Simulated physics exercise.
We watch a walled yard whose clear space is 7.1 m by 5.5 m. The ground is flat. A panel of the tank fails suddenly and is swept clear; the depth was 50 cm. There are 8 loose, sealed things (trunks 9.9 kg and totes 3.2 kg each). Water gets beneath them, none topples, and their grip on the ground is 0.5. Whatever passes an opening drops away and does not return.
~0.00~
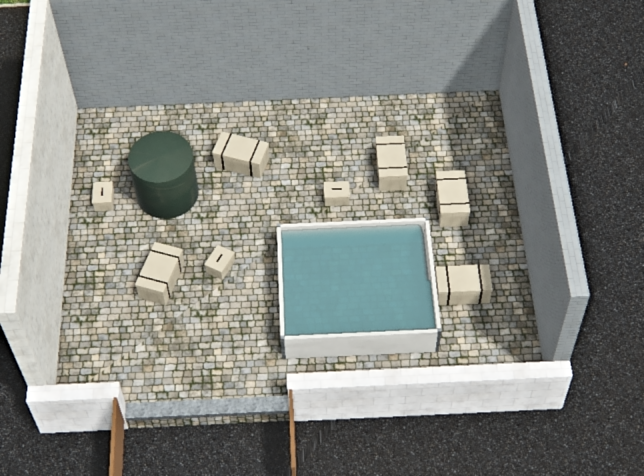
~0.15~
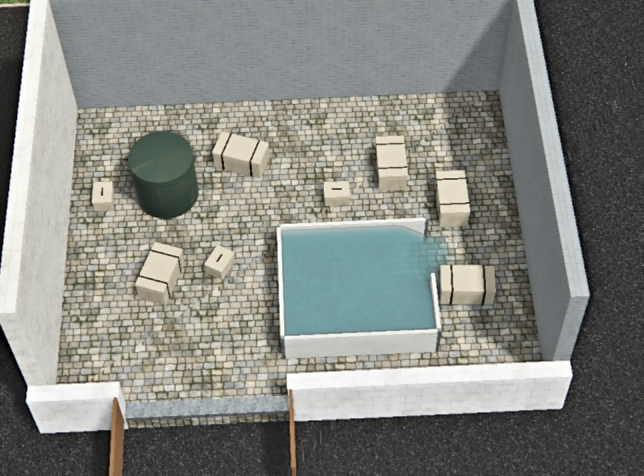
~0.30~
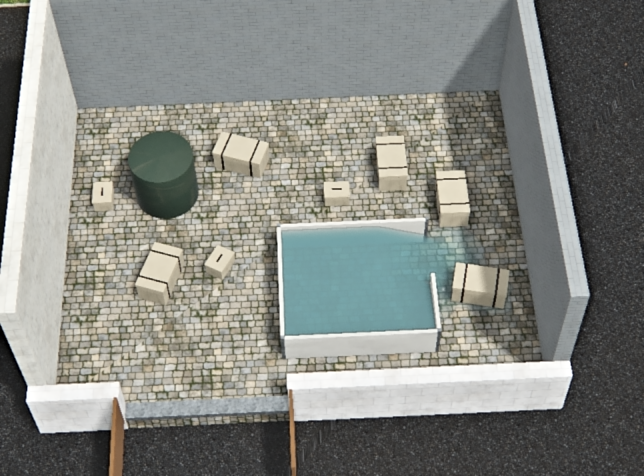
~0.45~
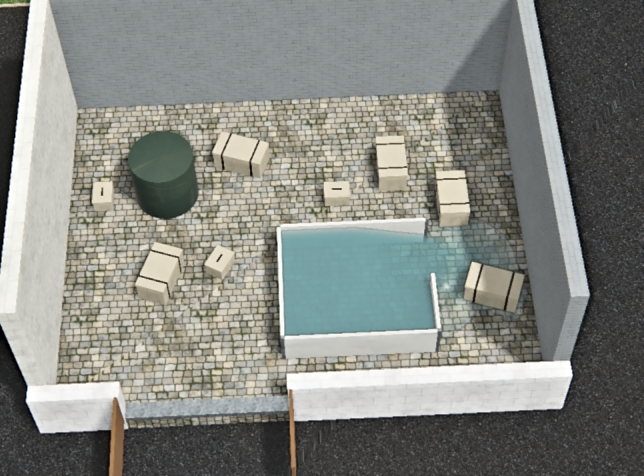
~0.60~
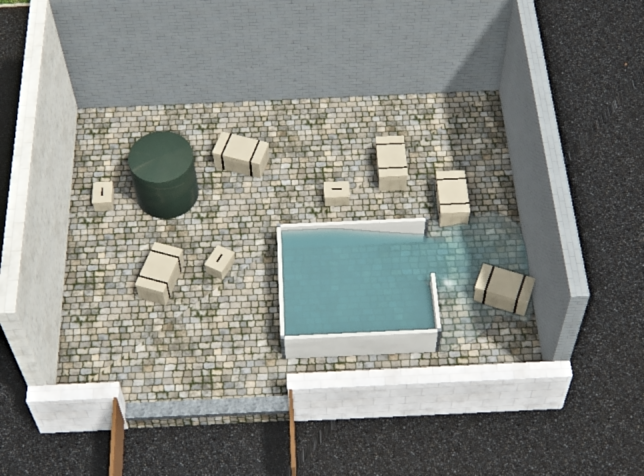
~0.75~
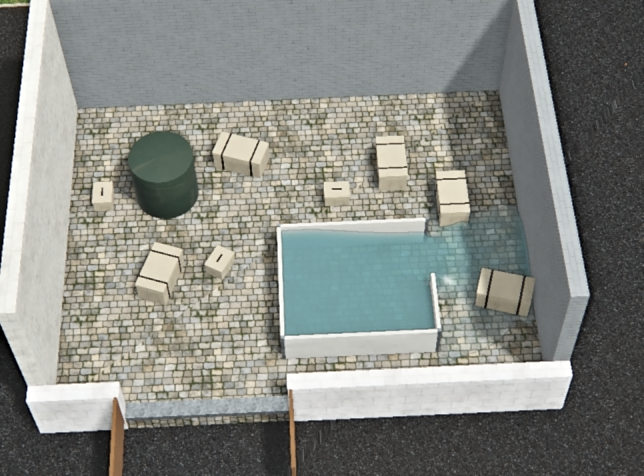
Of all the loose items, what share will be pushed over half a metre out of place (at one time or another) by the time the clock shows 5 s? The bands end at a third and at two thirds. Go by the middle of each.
That comes to less than a third.
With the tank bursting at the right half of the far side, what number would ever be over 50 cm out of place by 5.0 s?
In that case 4 of them.
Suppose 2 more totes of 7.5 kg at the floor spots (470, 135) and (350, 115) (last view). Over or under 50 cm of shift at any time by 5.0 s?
In that order: Past it, past it.
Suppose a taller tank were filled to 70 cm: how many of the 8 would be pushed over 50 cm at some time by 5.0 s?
In that case 4 of them.
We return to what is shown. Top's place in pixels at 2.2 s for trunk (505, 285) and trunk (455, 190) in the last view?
Near (481, 343) and (445, 156).
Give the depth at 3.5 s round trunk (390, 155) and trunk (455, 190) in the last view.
About 2 and 4 cm.
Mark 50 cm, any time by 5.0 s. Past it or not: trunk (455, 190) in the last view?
Answer: Past it.
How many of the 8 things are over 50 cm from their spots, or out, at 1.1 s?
I count 1.
After 1.1 s 1 of 8 are over 50 cm from their spots; 0 afloat.
After 2.2 s 2 of 8 are over 50 cm from their spots; 0 afloat.
After 3.5 s 2 of 8 are over 50 cm from their spots; 2 afloat.
After 5.0 s 1 of 8 are over 50 cm from their spots, and 2 have been at some point; 1 afloat.
